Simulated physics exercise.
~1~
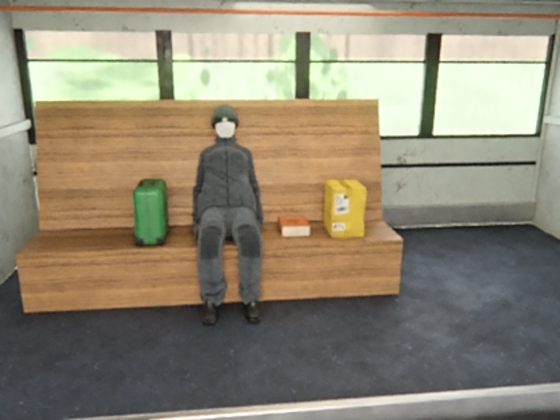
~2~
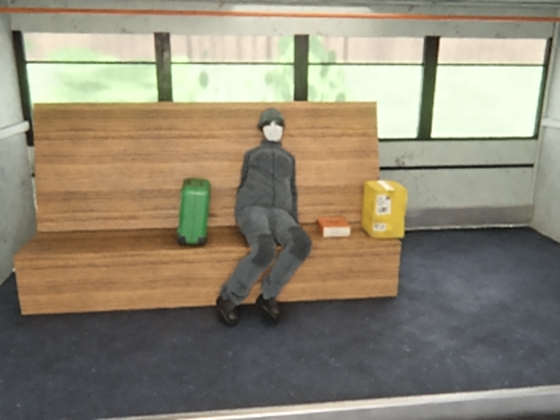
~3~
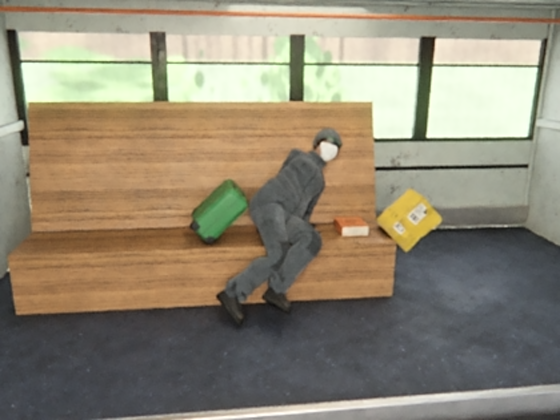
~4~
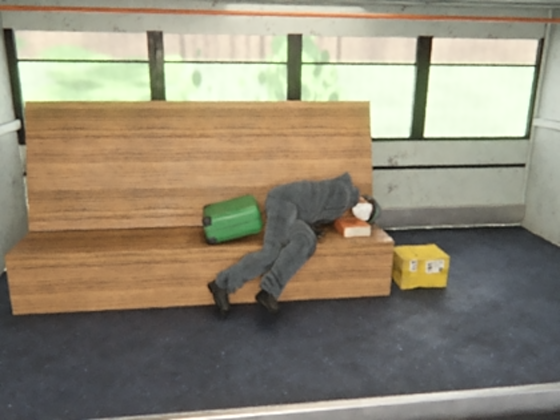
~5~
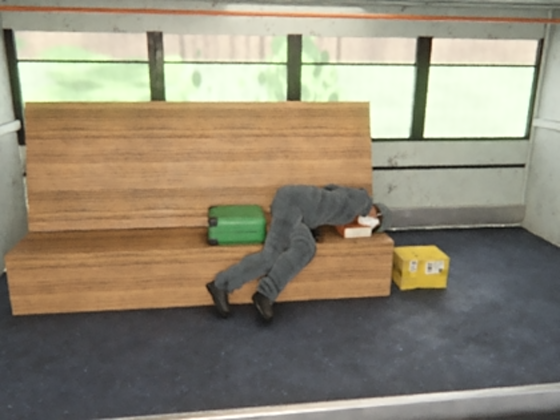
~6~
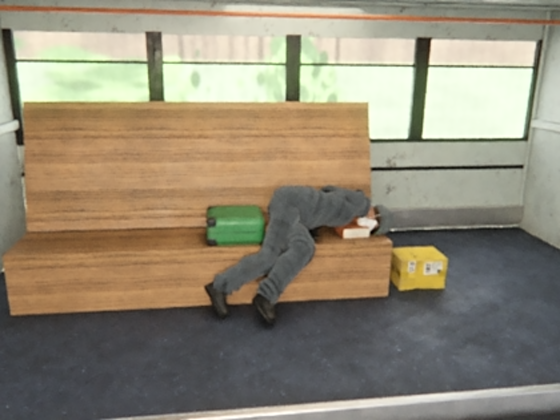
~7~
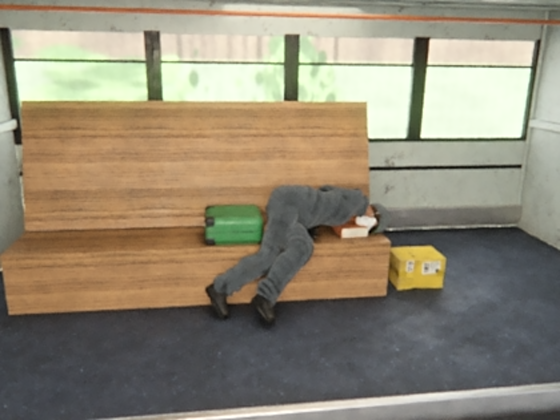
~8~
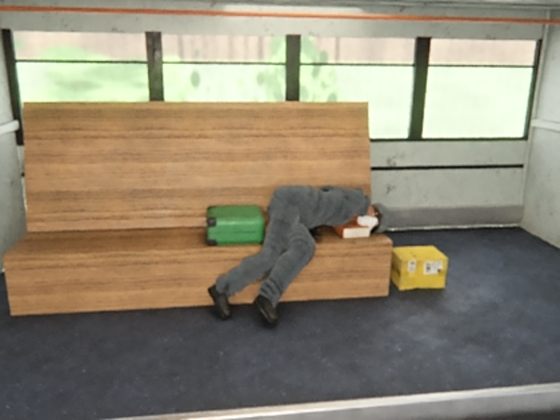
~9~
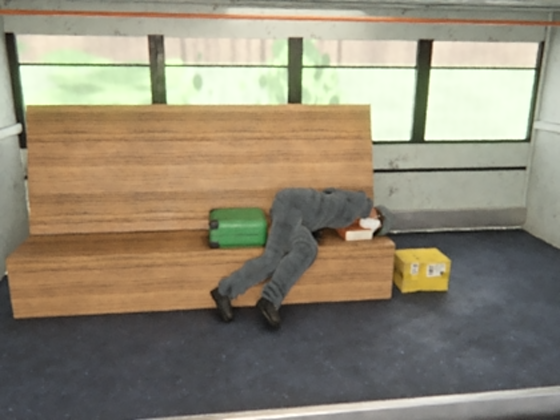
The clip opens on a figure in grey sitting upright on a long wooden bench beneath windows, with a green case to the left and an orange folder and yellow pack to the right. All of them slide right along the bench, and the figure starts to lean. The green case tips over while the yellow pack tilts off the bench's right end and drops to the floor. The figure topples sideways, head coming down by the folder. Finally everything lies still, the figure slumped with hips on the seat between the fallen case and the folder.
